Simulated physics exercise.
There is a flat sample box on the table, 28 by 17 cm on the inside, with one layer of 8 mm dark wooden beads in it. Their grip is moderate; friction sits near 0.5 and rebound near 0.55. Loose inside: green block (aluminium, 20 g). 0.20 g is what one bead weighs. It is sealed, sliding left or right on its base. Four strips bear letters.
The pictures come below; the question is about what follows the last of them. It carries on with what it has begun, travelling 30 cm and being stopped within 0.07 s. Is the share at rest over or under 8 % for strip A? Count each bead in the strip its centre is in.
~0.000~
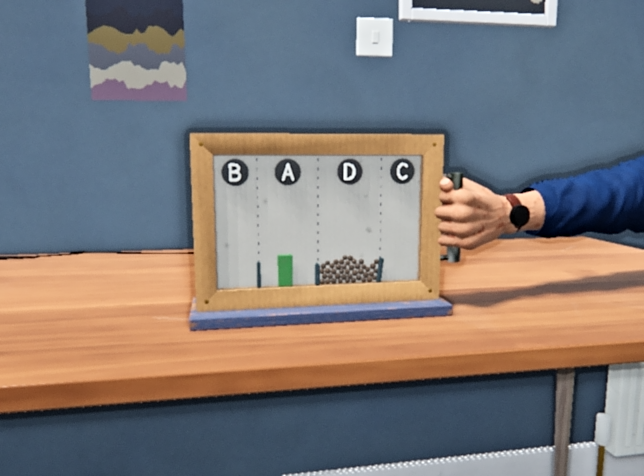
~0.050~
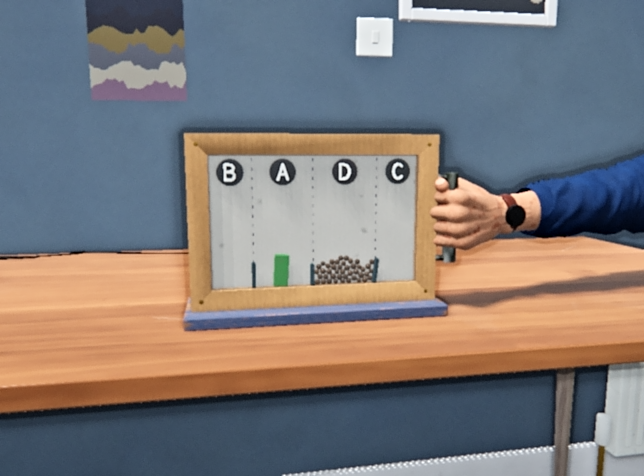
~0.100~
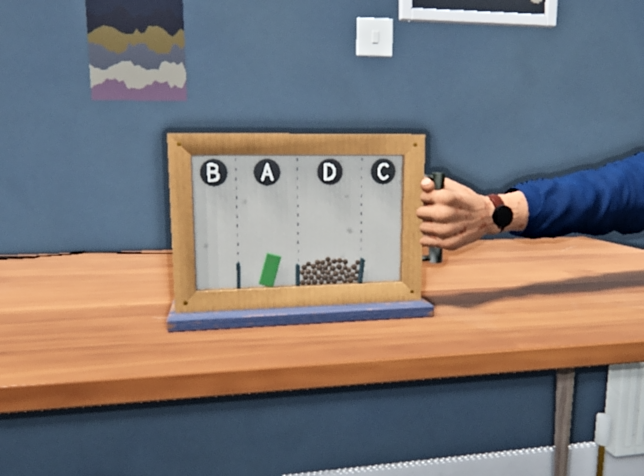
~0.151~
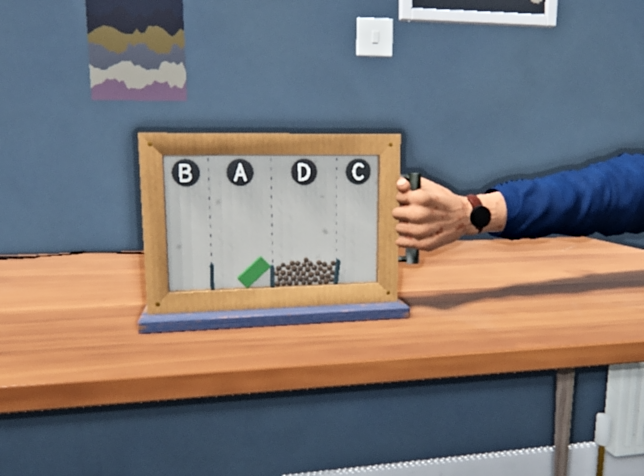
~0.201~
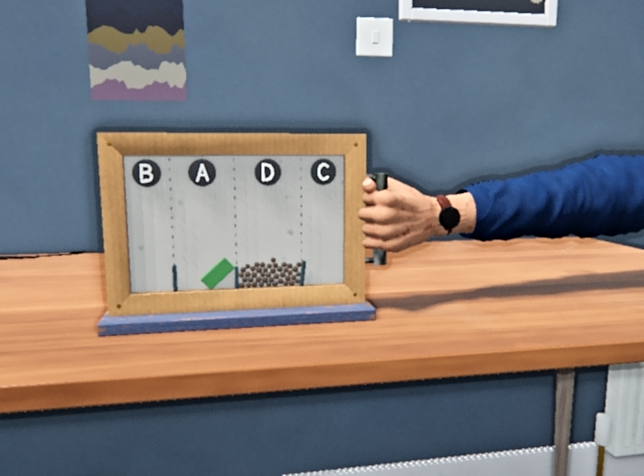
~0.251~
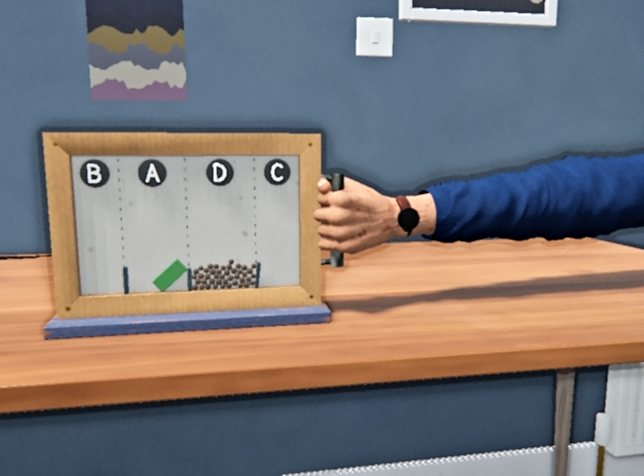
Strip A over 8 %.
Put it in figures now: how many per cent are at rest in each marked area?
Strip A: 20; strip B: 0; strip C: 0; strip D: 80.
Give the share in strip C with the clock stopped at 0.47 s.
Reading: Around 0 per cent of the load.
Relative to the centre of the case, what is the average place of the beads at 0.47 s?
The middle sits around 2 cm right of it and 7 cm below it.
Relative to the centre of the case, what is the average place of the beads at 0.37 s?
Roughly 3 centimetres to the right and 7 centimetres below.
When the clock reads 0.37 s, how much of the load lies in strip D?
I'd say close to 95 in a hundred.
After 0.37 s, it is 30 cm to the left; the beads' middle is 3 cm right of and 7 cm below the centre; A 5 %, D 95 %.
After 0.47 s, it is 30 cm to the left; the beads' middle is 2 cm right of and 7 cm below the centre; A 20 %, D 80 %.
After 0.62 s, it is 30 cm to the left; the beads' middle is 2 cm right of and 7 cm below the centre; A 20 %, D 80 %.
At rest by 1.1 s, it is 30 cm to the left; A 20 %, B 0 %, C 0 %, D 80 %.
